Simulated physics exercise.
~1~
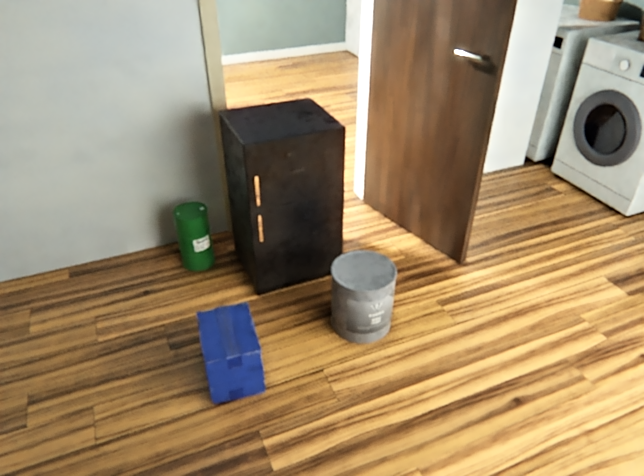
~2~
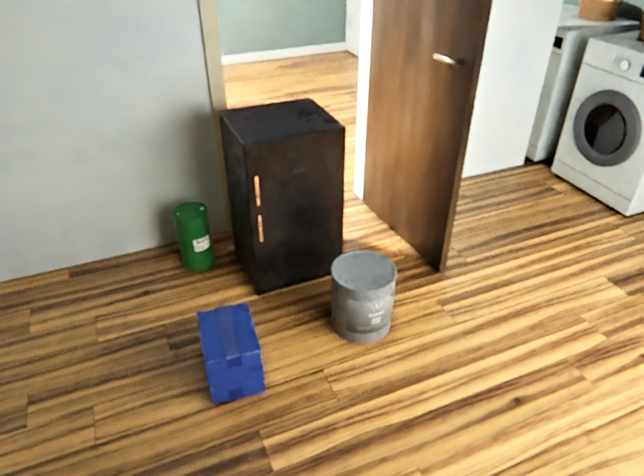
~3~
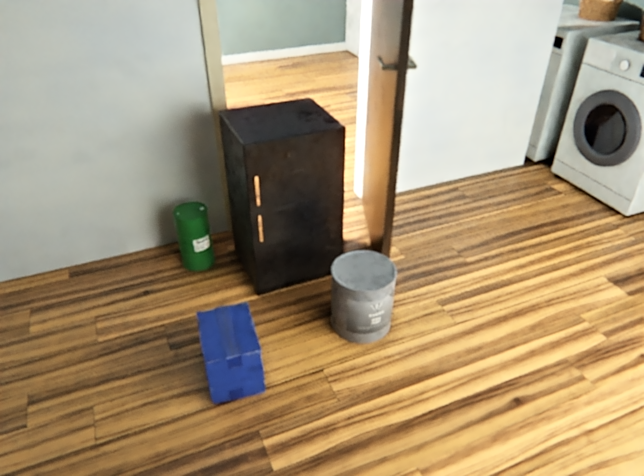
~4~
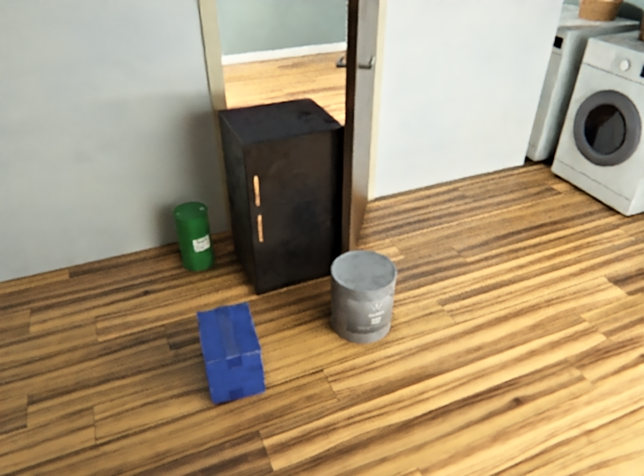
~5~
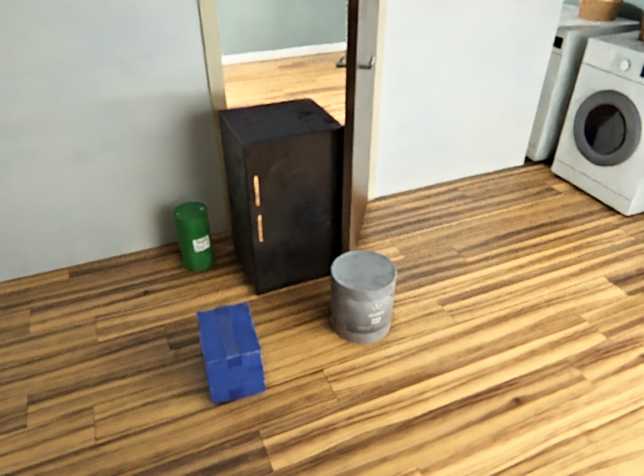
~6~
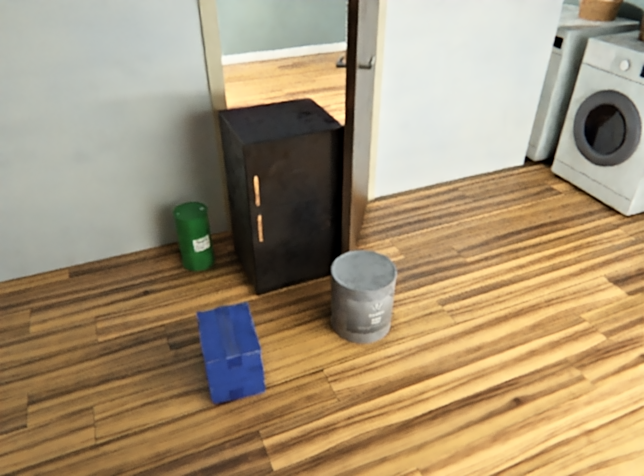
A brown wooden door swung towards its frame, then stopped partway against the black fridge-like cabinet standing in the doorway and stayed ajar, while the cabinet, green canister, blue box and grey bucket all stayed where they were on the wooden floor.
